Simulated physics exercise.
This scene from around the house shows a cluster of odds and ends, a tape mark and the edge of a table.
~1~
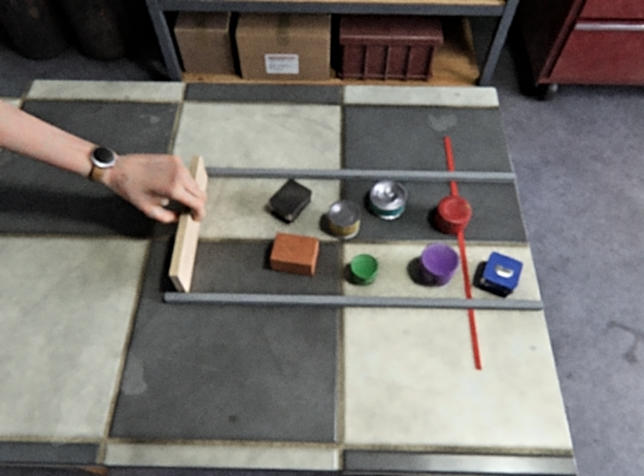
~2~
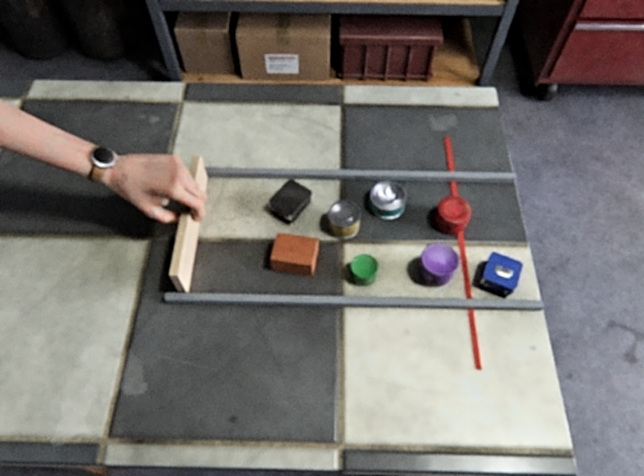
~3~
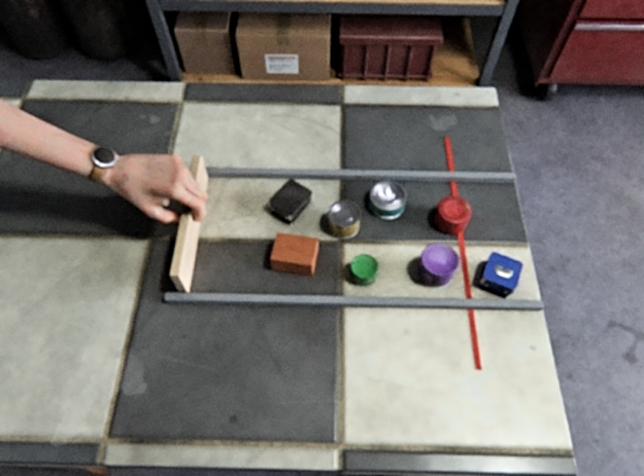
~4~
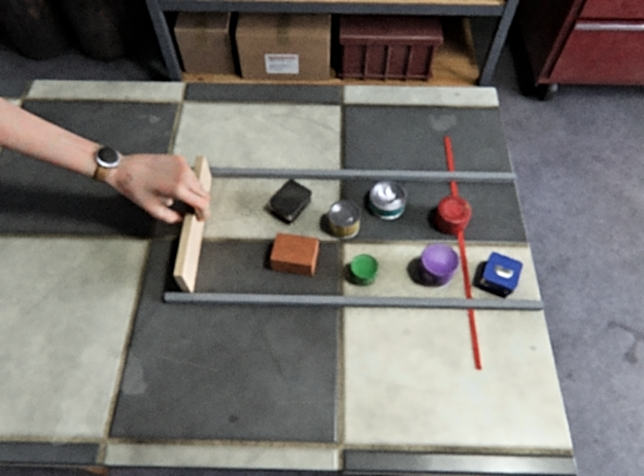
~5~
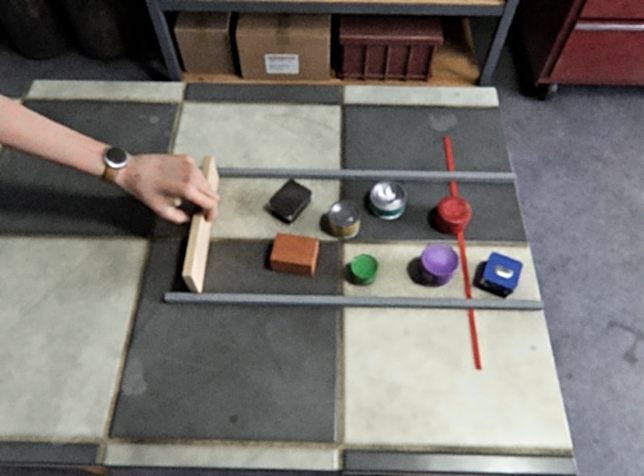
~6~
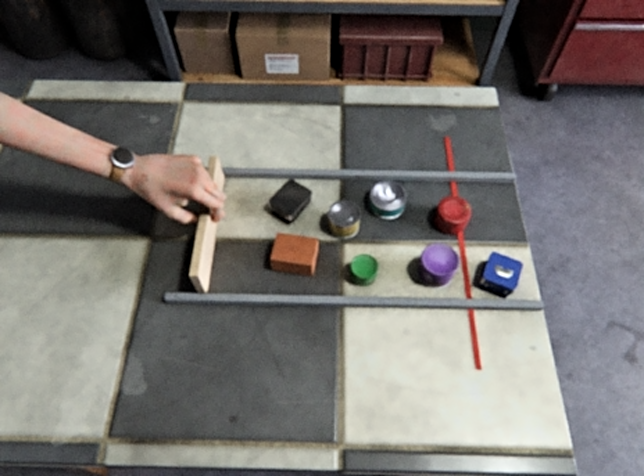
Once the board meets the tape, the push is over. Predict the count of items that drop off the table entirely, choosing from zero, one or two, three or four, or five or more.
The count is one or two.
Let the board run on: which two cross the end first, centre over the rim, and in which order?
Going first: The blue case, and next the purple tin.
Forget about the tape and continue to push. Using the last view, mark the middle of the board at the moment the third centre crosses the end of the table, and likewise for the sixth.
Near (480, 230) first, near (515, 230) second.
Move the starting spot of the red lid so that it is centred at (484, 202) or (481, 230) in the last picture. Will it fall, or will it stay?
Per position - not saved; saved.
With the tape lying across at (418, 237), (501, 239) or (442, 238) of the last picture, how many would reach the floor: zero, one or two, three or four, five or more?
In order: None, either three or four, 1 or 2.
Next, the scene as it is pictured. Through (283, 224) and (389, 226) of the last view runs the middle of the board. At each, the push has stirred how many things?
One spot: 2. Other spot: 7.
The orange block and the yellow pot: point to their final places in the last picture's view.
The orange block comes to rest close to (487, 256), while the yellow pot rests close to (478, 225).
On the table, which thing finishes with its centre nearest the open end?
It's the purple tin that is foremost.
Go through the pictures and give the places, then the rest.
The first frame shows blue case (500, 275); red lid (452, 215); purple tin (438, 266); board (190, 222); tape (461, 238).
The second frame shows red lid (452, 215); turquoise pot (388, 200).
The third frame shows purple tin (437, 266); board (191, 222).
The fourth frame shows blue case (500, 275); green tub (364, 270).
The fifth frame shows red lid (452, 215); yellow pot (344, 220).
The sixth frame shows blue case (500, 275); red lid (452, 215); purple tin (437, 266); board (208, 222); tape (461, 238).
Soon after, none off yet; blue case at rest near (500, 275); red lid at rest near (452, 215); purple tin at rest near (437, 266).
In the end, the number that fall off is one or two; gone, blue case.
